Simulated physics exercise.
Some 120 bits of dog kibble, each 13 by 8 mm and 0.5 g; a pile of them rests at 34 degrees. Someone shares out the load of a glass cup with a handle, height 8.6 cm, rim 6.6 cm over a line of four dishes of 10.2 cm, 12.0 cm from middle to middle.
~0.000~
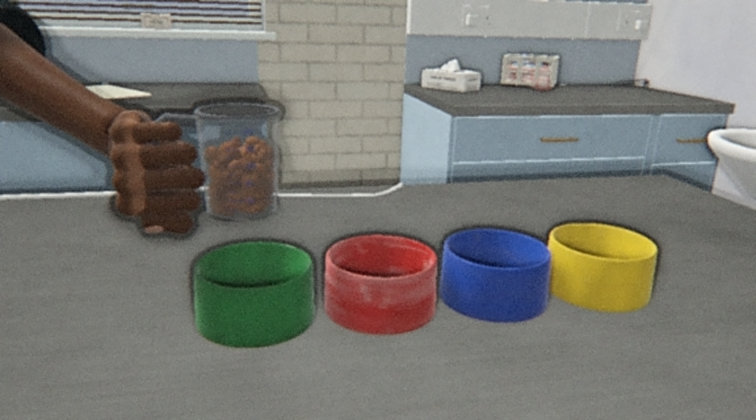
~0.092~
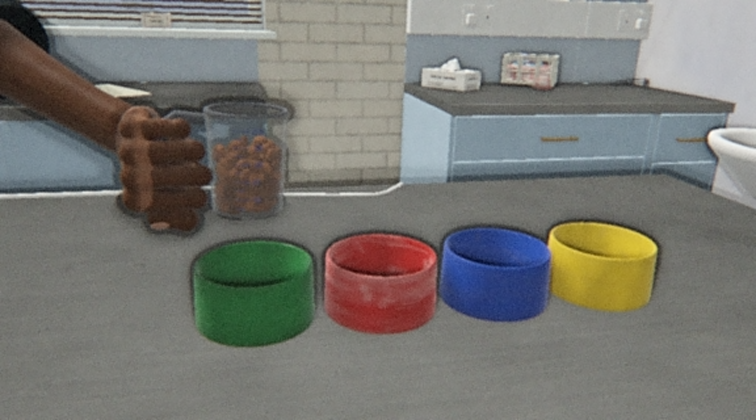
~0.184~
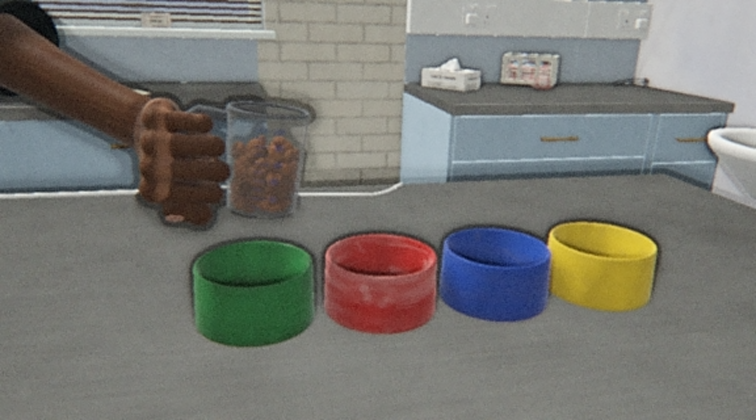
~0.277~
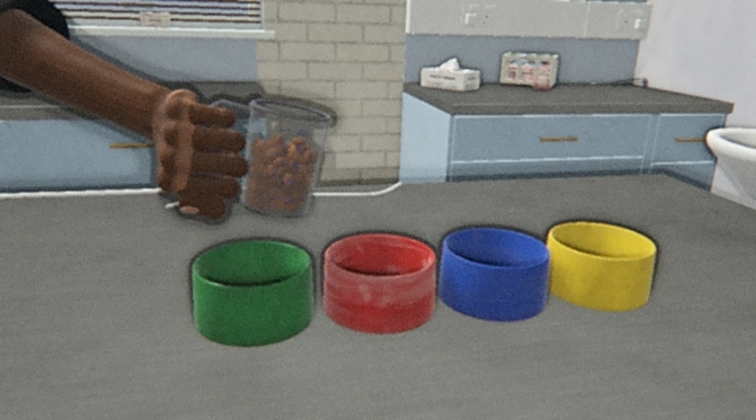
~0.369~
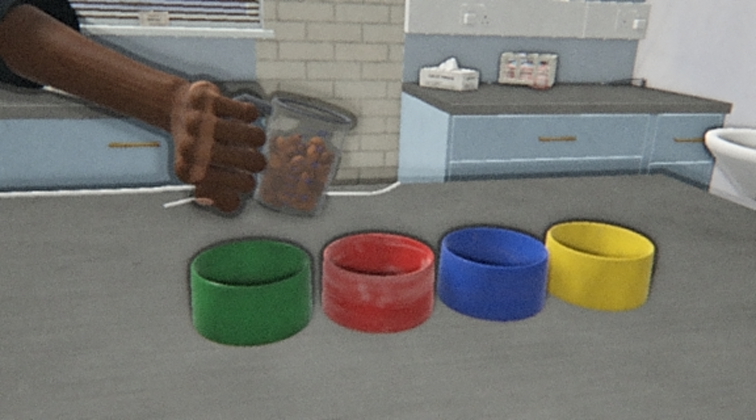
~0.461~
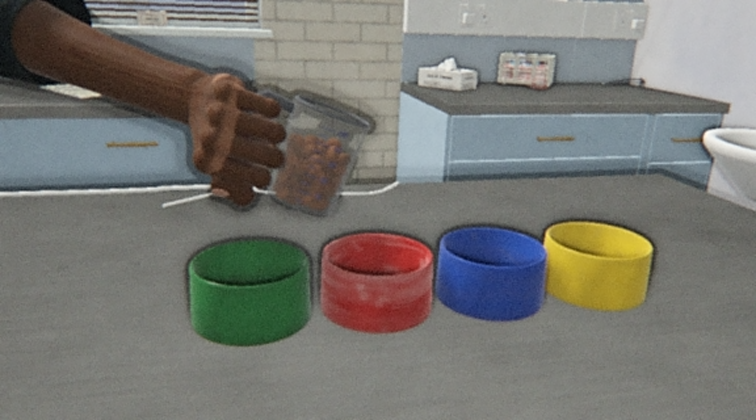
We see a hand holding a clear handled cup of brown kibble behind a row of green, red, blue and yellow dishes; the hand moves the cup to the right while gradually tilting it rightward, the kibble still inside.
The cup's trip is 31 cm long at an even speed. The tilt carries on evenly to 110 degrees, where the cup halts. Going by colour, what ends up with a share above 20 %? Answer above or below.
Red below, blue below, green below, yellow above, counter below.
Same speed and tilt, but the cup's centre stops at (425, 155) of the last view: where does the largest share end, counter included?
The winner: Blue.
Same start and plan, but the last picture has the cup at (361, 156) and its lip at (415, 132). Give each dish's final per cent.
Red 0; blue 0; green 0; yellow 100.
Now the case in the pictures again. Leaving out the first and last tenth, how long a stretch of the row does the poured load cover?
About 6 cm.
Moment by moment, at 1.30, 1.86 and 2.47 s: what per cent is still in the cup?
About 100, 100, 65.
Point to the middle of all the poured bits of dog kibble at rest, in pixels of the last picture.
At about (599, 274).
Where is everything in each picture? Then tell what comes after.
Cup at (240, 161), tilt 0 degrees, lip at (278, 111), moved 0.0 cm; middle of the pieces at (242, 181); green dish at (254, 264); red dish at (382, 256); blue dish at (497, 248); yellow dish at (603, 241), in the first picture.
Cup at (248, 161), tilt 2 degrees, lip at (287, 111), moved 0.6 cm; middle of the pieces at (249, 181), in the second picture.
Cup at (265, 160), tilt 6 degrees, lip at (308, 114), moved 2.1 cm; middle of the pieces at (265, 180), in the third picture.
Cup at (283, 159), tilt 11 degrees, lip at (329, 118), moved 3.7 cm; middle of the pieces at (280, 179), in the fourth picture.
Cup at (300, 158), tilt 15 degrees, lip at (349, 121), moved 5.3 cm; middle of the pieces at (295, 178), in the fifth picture.
Cup at (316, 158), tilt 20 degrees, lip at (368, 124), moved 6.8 cm; middle of the pieces at (310, 176); green dish at (250, 263); red dish at (378, 254); blue dish at (493, 247); yellow dish at (598, 240). The cup turns about 50 degrees a second and travels 17 cm a second, in the sixth picture.
Then, at 1.30 s, tilt 62 degrees; cup holds 100 %.
After 1.86 s, tilt 90 degrees; cup holds 100 %.
After 2.47 s, tilt 110 degrees; cup holds 65 %, yellow 35 %.
At rest (4.5 s), red 0 %, blue 0 %, green 0 %, yellow 95 %, counter 0 %, cup 5 %.
